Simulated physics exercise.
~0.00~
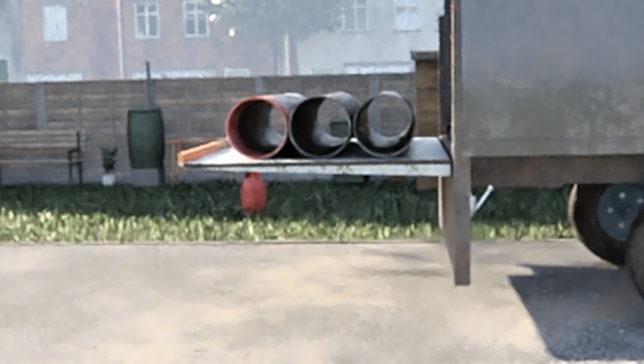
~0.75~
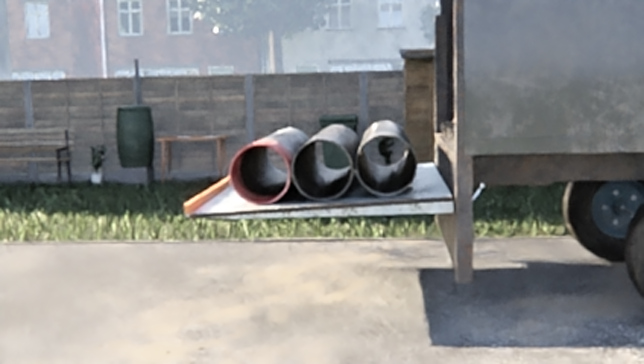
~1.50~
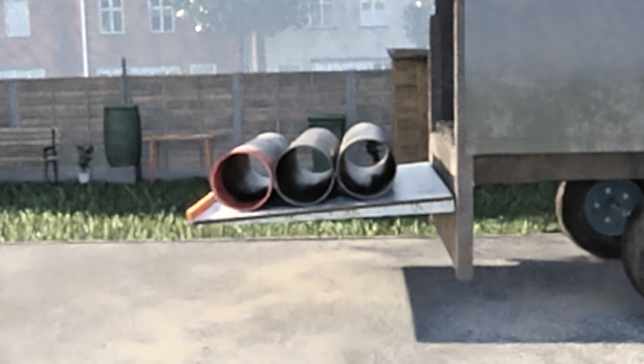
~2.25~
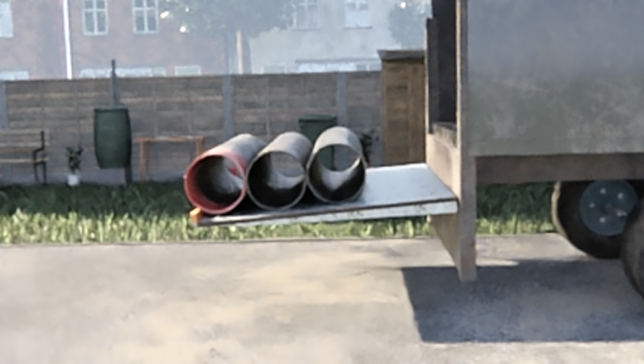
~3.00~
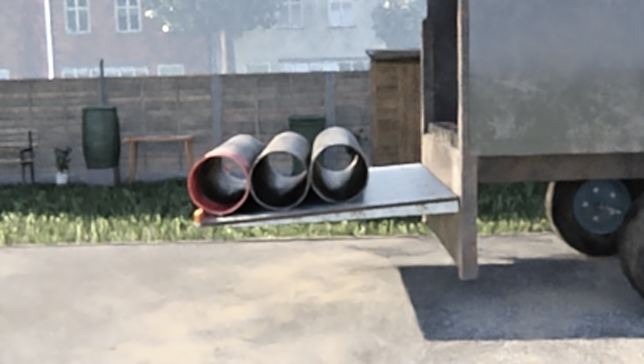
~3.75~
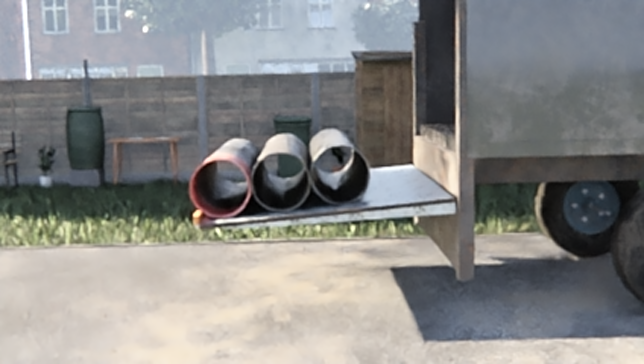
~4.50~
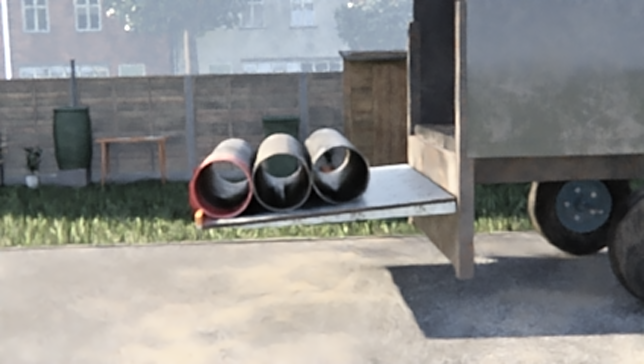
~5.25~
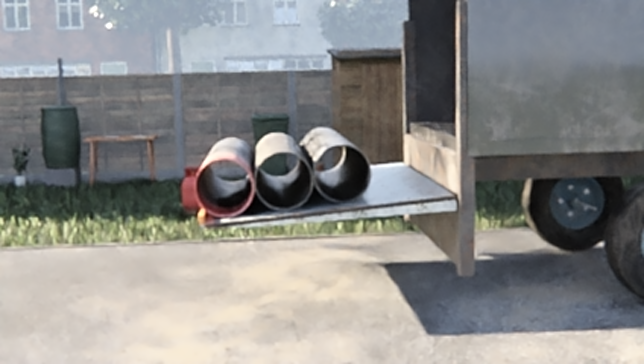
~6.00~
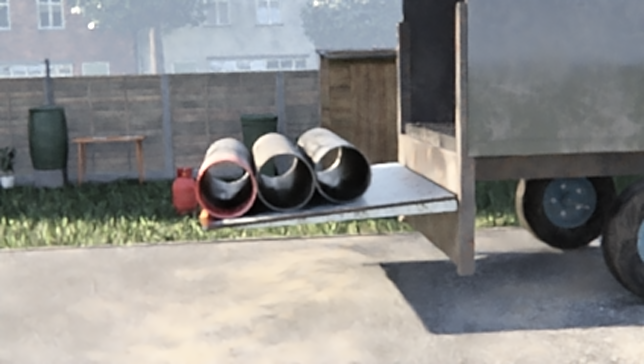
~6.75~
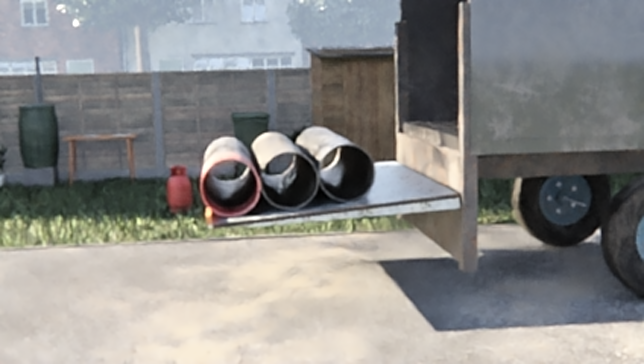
Three hollow pipes, the leftmost one red, sat on a platform at the back of a truck as it sank and tilted, then rolled left towards its outer edge, where they stopped against the low lip and stayed resting together on the plate.
